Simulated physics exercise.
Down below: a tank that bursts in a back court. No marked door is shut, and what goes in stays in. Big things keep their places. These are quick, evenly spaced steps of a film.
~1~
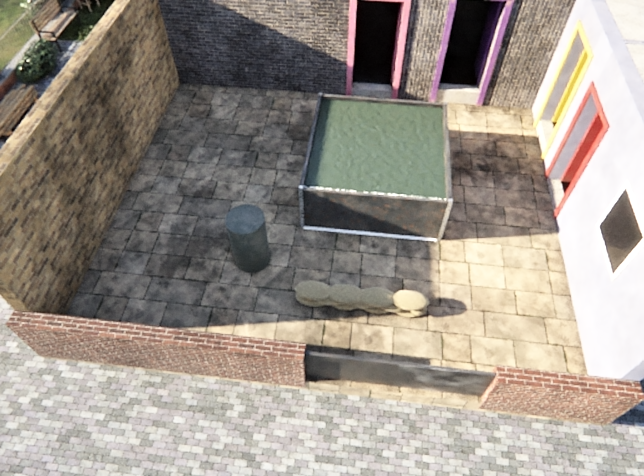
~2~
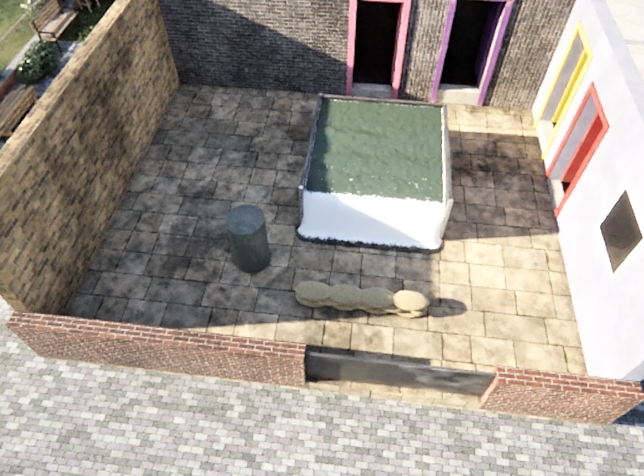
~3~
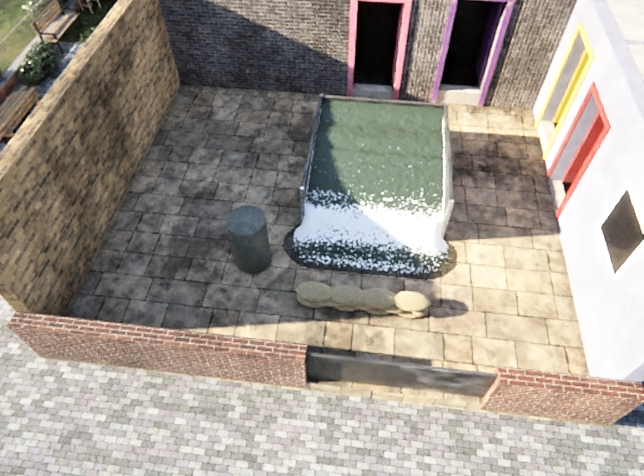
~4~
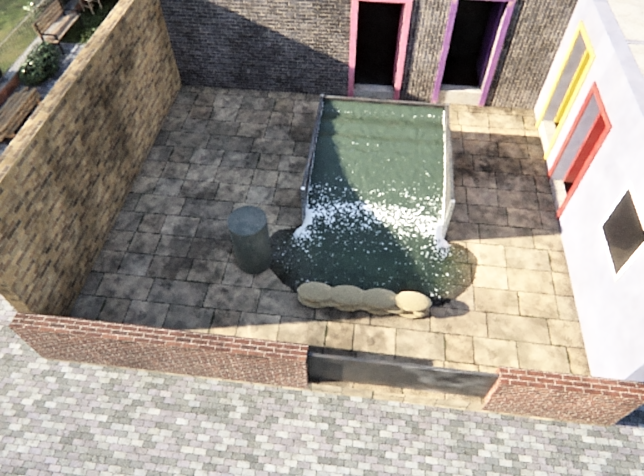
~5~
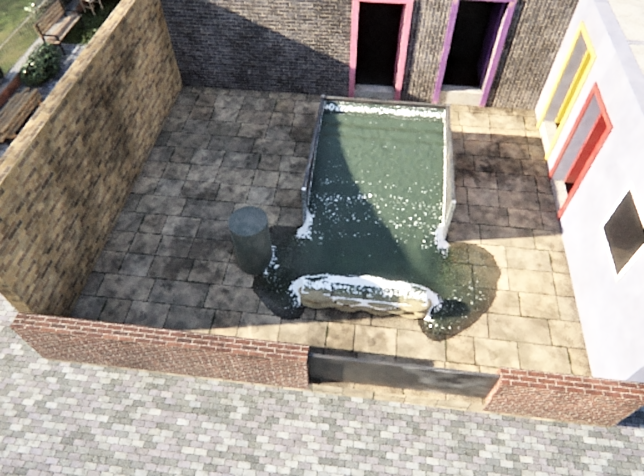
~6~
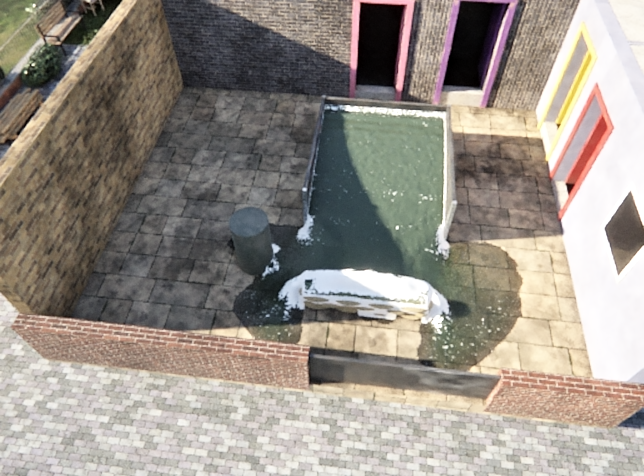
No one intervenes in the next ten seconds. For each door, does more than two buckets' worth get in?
Door by door: The red door, yes; the purple door, no; the yellow door, no; the pink door, no.
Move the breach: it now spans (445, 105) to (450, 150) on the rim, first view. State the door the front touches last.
The pink-painted one is last in line.
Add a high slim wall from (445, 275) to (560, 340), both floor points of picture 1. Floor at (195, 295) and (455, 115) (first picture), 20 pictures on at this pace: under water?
Result, in order: Swamped / bone-dry.
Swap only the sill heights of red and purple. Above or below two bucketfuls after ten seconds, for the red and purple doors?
Taking them in turn, the red door remains within limits and the purple door tops the threshold.
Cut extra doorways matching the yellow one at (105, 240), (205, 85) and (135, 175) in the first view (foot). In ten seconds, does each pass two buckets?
Door by door: Ends up below, ends up below, ends up below.
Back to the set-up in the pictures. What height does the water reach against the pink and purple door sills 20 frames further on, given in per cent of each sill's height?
Approx. 0 % then 0 %.
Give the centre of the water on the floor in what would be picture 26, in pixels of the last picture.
Somewhere near (363, 267).
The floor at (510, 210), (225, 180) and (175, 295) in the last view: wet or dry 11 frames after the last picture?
Result, as listed: Not wetted / not wetted / wetted.
A moment on, water covers 30 % of the floor; the red door not reached, the purple door not reached, the yellow door not reached, the pink door not reached.
Next, water covers 40 % of the floor; the red door not reached, the purple door not reached, the yellow door not reached, the pink door not reached.
Then, water covers 70 % of the floor; the red door wet at the sill, nothing in, the purple door not reached, the yellow door wet at the sill, nothing in, the pink door not reached.
Later, water covers 90 % of the floor; the red door over two buckets in, the purple door wet at the sill, nothing in, the yellow door wet at the sill, nothing in, the pink door wet at the sill, nothing in.
In the end, water covers 95 % of the floor; the red door over two buckets in, the purple door wet at the sill, nothing in, the yellow door wet at the sill, nothing in, the pink door wet at the sill, nothing in.
